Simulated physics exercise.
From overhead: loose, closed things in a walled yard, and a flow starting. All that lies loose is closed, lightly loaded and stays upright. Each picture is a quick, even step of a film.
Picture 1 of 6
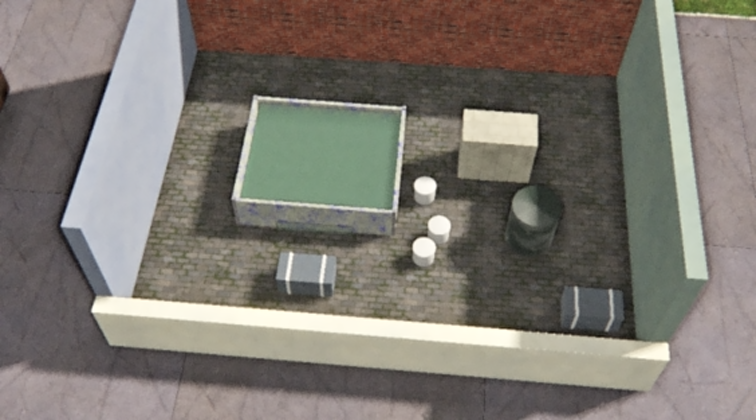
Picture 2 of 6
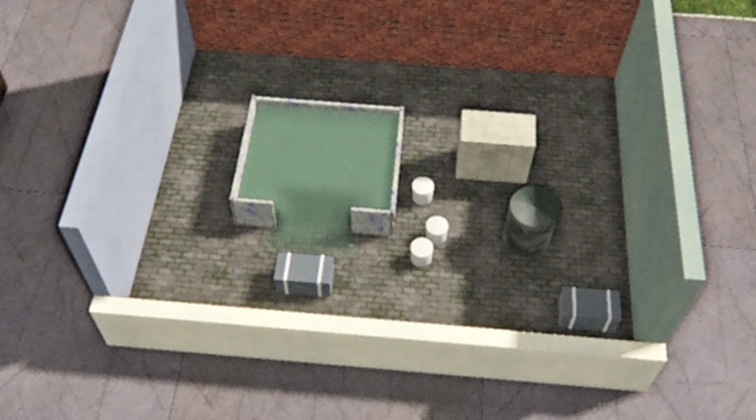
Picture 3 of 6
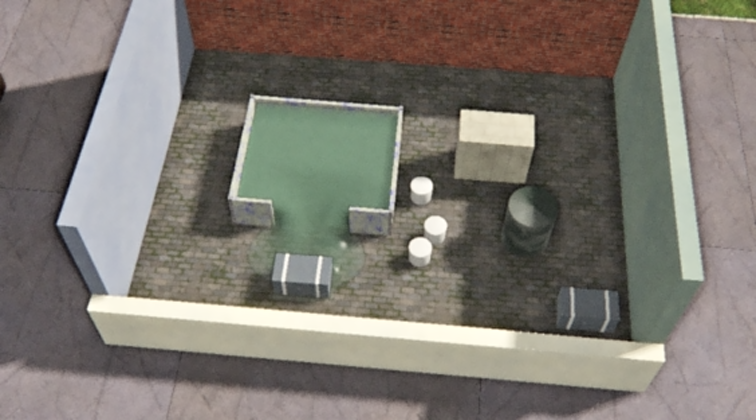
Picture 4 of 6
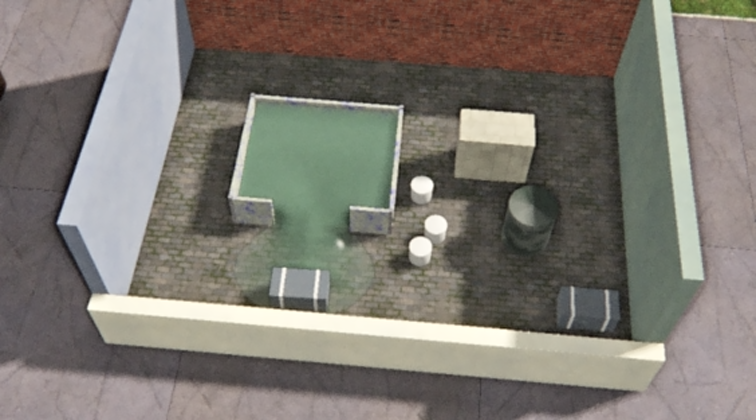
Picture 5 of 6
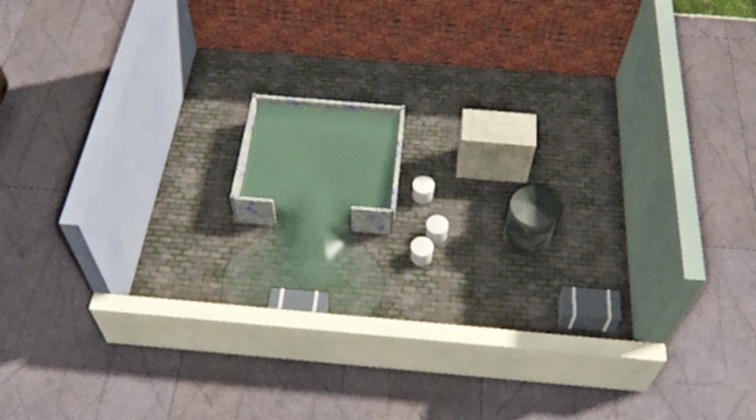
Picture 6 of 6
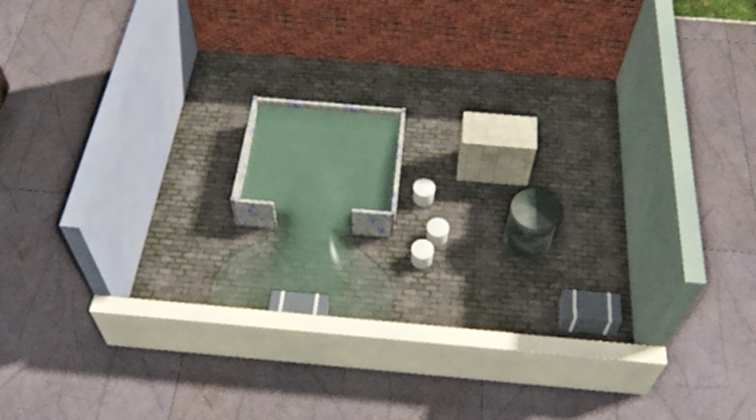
Green water pours through a gap that opens in the near side of a raised, pale-rimmed pool, spreads over the dark paving, and pushes a grey, white-banded trunk up against the low cream front wall. The walled yard, brick at the back, is seen from high above by a nearly still camera. Three white cylinders, a beige block, a dark green round container and another banded trunk stay put on the right.
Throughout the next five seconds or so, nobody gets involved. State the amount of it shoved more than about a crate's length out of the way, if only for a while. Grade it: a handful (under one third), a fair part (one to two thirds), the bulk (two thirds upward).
A fair part.
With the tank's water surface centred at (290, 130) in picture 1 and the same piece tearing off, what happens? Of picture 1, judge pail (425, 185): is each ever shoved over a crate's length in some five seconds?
It stayed short.
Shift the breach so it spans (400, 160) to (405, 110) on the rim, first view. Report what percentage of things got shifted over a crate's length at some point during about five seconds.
That works out to about 60 per cent of them.
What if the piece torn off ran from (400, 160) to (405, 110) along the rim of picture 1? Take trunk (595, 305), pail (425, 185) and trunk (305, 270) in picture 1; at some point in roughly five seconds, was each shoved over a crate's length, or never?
Listed in turn, never travels that far, ends up that far off, never travels that far.
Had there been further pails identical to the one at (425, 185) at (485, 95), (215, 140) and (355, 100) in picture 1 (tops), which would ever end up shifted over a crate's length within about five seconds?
The first sits tight, the second travels far and the third sits tight.
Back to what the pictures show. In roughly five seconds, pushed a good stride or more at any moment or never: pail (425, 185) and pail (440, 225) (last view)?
As listed: Short of that, not that far.
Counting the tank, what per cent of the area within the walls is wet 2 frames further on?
Roughly 25 per cent.
A moment on, 1 of 5 are well off their spots; 1 afloat.
Next, 1 of 5 are well off their spots; 1 afloat.
Later, 1 of 5 are well off their spots; 2 afloat.
In the end, 2 of 5 are well off their spots, and 2 have been at some point; 2 afloat.
